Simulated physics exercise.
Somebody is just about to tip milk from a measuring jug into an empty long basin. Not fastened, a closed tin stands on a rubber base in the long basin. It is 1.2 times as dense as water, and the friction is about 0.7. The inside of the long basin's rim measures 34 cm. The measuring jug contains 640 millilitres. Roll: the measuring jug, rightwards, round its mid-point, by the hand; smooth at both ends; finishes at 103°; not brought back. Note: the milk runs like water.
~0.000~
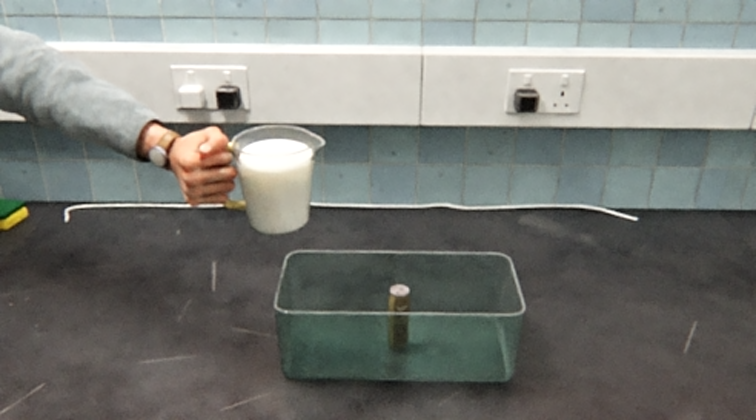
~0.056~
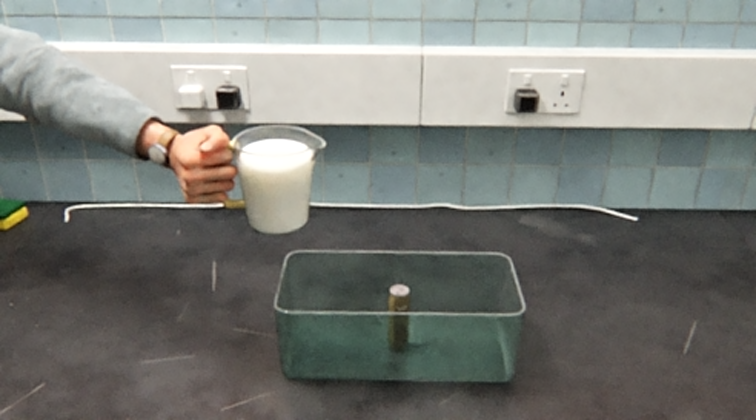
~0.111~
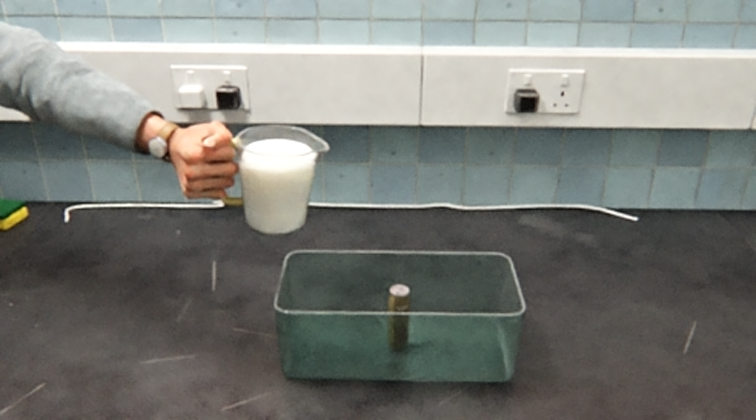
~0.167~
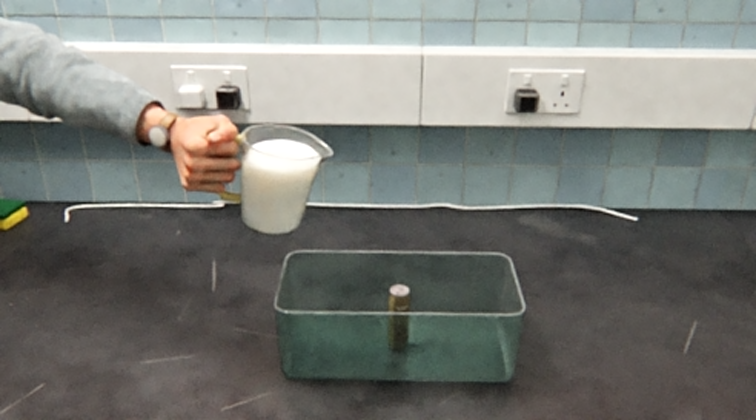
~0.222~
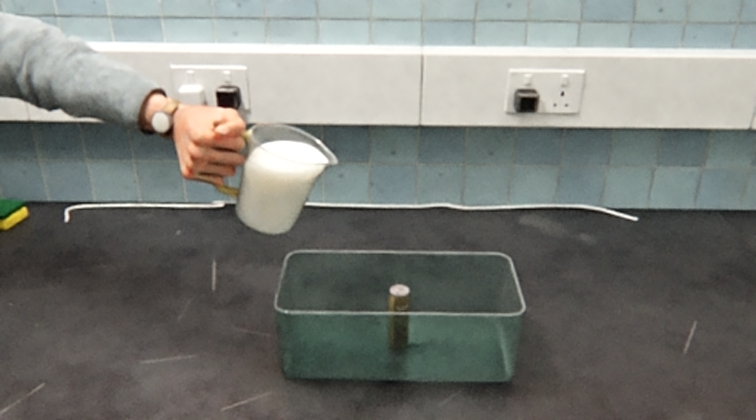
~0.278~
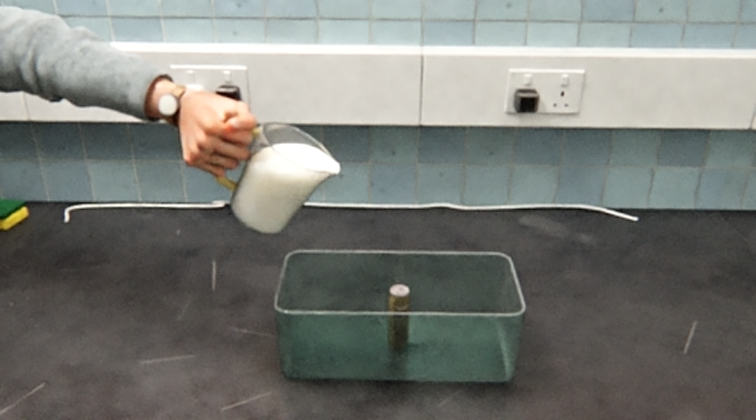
A hand held a clear jug of milk above a greenish see-through basin with a small tin standing inside, then steadily tilted the jug to the right until the milk reached its spout.
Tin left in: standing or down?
I expect it will tip over.
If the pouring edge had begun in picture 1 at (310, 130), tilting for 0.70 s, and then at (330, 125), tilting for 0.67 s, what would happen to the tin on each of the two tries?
Trial 1 - tin tips; trial 2 - tin tips.
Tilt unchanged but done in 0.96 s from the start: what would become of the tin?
Then the tin tumbles.
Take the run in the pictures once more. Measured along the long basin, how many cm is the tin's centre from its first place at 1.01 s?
9 cm, roughly.
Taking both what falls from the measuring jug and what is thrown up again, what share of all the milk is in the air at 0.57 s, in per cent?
Roughly 26 percent.
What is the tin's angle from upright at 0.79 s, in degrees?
Roughly 10°.
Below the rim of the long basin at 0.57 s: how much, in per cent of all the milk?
Roughly 14 percent of it.
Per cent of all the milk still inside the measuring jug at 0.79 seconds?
14 in a hundred, give or take.
Then, 0.57 s in, the tilt is 88° and 59 per cent is still to pour; the tin stands where it began.
Then, 0.79 s in, the tilt is 103° and 14 per cent is still to pour; the tin leans 10°.
Then, 1.01 s in, the tilt is 103° and 1 per cent is still to pour; the tin lies on its side.
Then, 1.26 s in, the tilt is 103° and 0 per cent is still to pour; the tin lies on its side.
Finally, the tin lies on its side.
